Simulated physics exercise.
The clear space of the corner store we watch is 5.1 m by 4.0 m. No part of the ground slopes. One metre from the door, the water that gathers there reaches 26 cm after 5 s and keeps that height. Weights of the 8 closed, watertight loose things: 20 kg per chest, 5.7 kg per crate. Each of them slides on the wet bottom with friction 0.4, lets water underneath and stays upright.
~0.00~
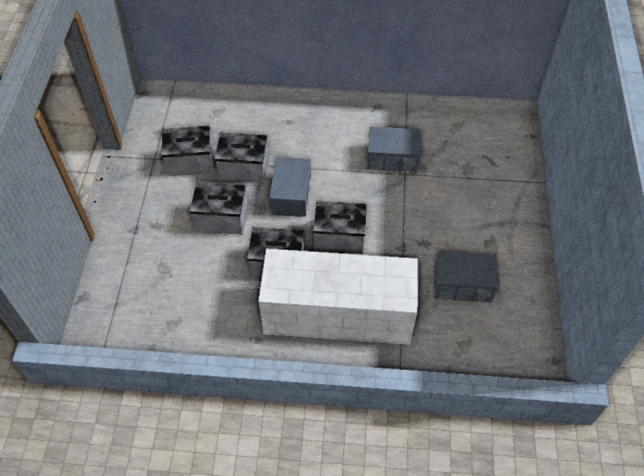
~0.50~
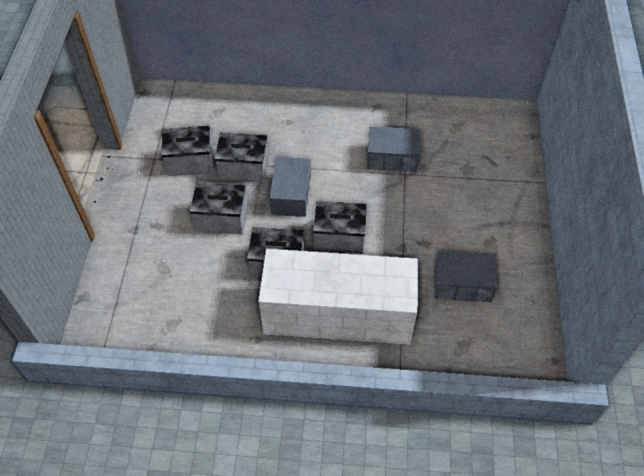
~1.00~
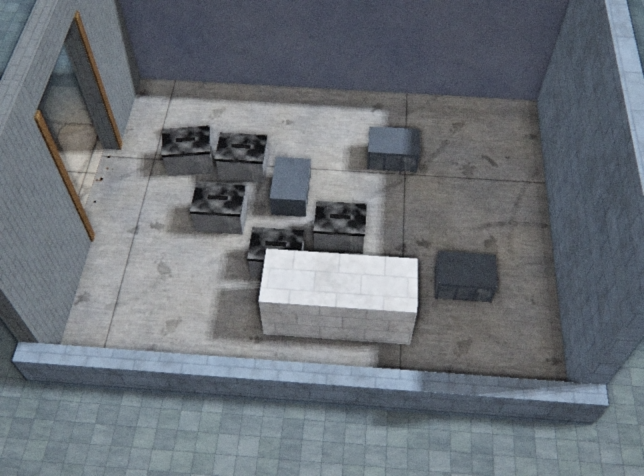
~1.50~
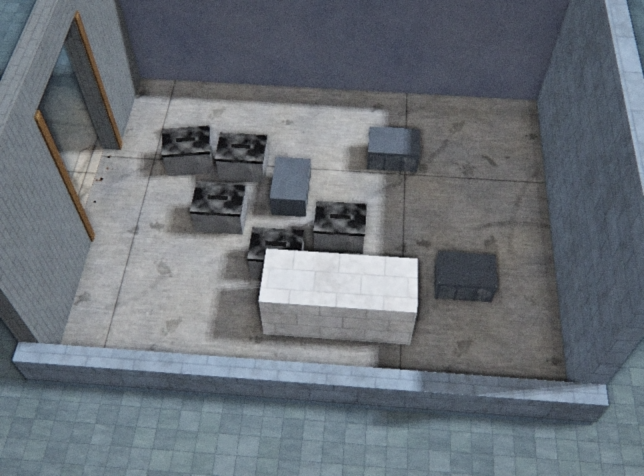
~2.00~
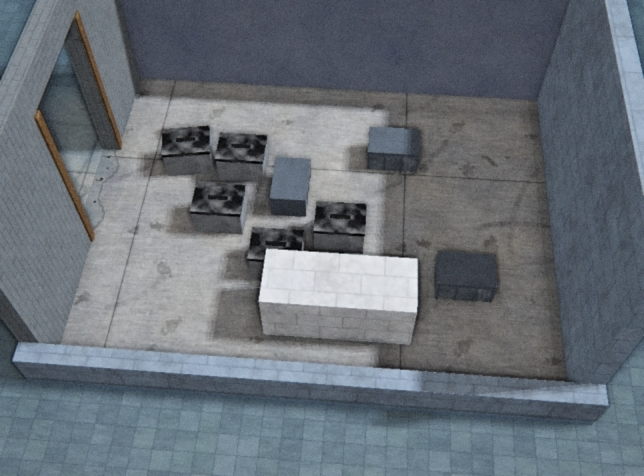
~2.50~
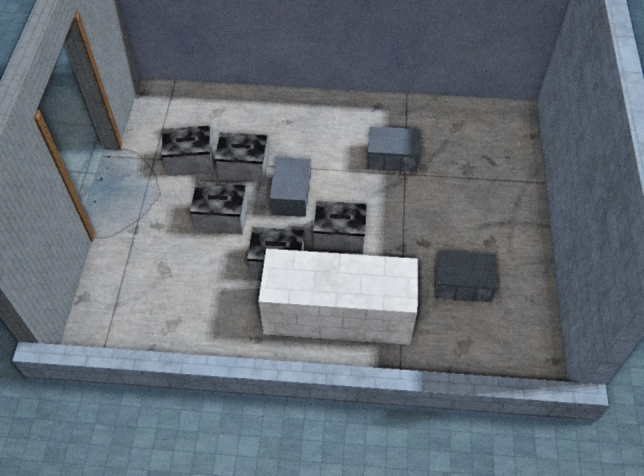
A walled room holds still boxes as water outside deepens and spreads slightly through the doorway.
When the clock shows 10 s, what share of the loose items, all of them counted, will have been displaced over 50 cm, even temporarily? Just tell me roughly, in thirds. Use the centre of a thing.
Roughly two thirds or more.
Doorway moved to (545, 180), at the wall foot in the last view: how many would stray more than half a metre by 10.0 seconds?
Then it comes to 4.
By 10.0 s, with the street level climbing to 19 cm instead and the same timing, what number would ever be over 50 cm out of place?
Then it comes to 6.
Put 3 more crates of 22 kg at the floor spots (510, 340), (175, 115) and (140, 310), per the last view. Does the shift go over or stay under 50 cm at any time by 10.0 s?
In order: Not as far; not as far; not as far.
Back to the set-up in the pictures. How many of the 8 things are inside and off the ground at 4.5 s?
0.
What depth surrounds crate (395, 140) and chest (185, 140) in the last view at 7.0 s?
3 and 7 cm.
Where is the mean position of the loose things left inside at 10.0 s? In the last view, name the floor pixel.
The centre sits near (451, 179).
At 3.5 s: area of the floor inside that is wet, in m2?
Close to 2.0 m2, I'd say.
After 3.5 s 0 of 8 are over 50 cm from their spots; 0 afloat.
After 4.5 s 1 of 8 are over 50 cm from their spots; 0 afloat.
After 7.0 s 5 of 8 are over 50 cm from their spots; 0 afloat.
After 10.0 s 8 of 8 are over 50 cm from their spots, and 8 have been at some point; 6 afloat.
